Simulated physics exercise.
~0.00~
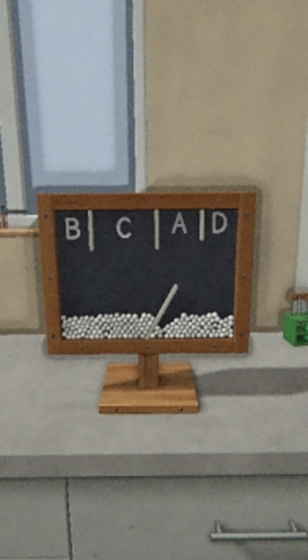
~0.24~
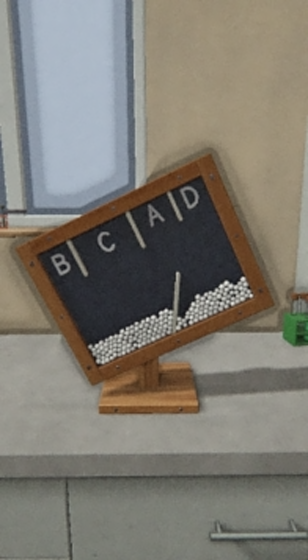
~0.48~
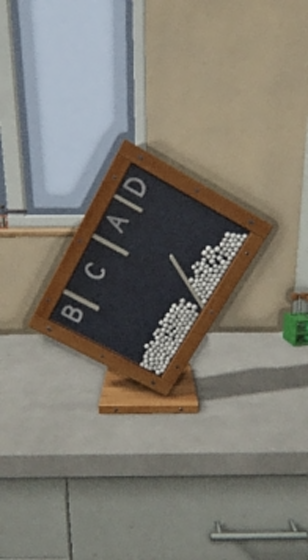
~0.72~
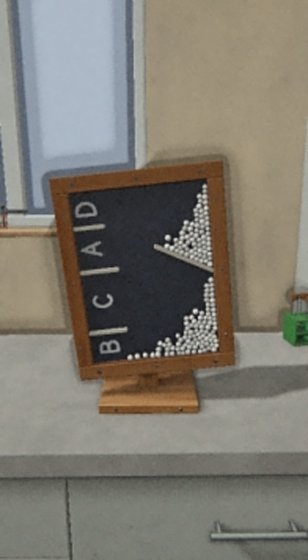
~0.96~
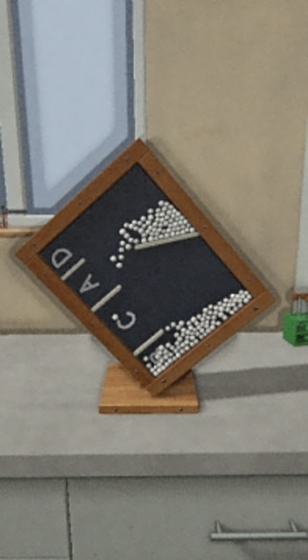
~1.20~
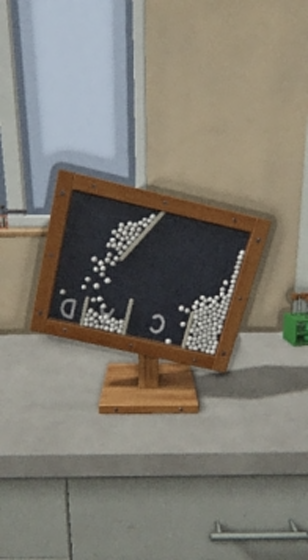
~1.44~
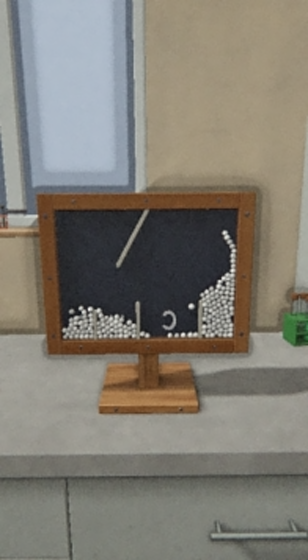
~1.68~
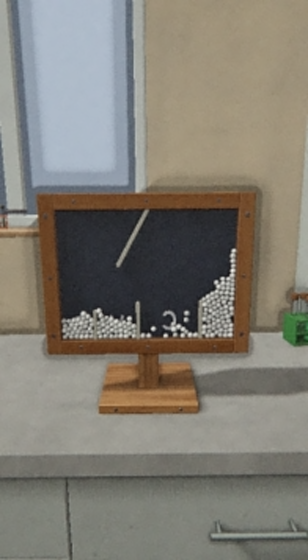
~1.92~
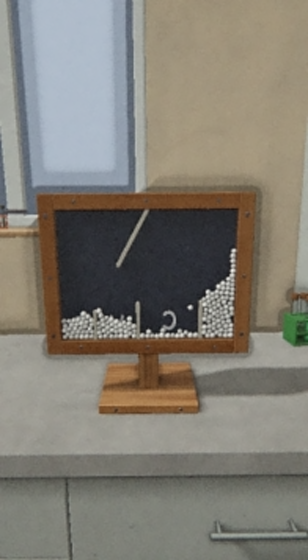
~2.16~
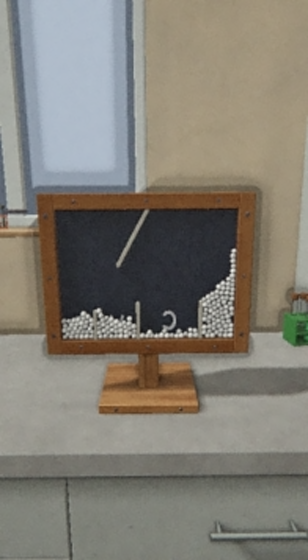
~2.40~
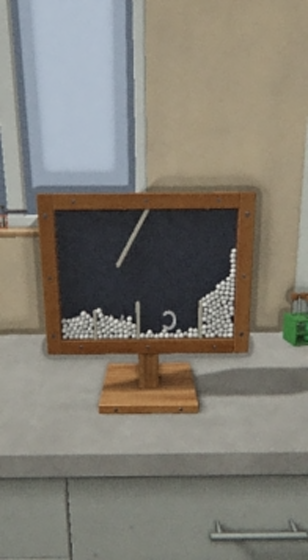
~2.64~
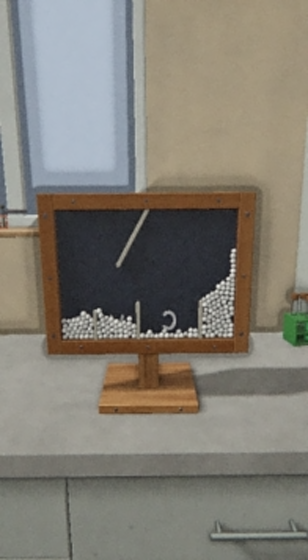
A dark, wood-framed case of small white beads stands upright on a wooden base on a grey counter, seen from the front by a still camera, with a window behind at left and a green padlock at right. Letters B, C, A and D mark pockets along its top. The case turns counterclockwise, and the beads slide toward the right, some caught by a slanted bar. As it tips over, these spill down to the left. It stops upside down, and the beads settle in a low heap at left and a tall pile at right, with few around the C.
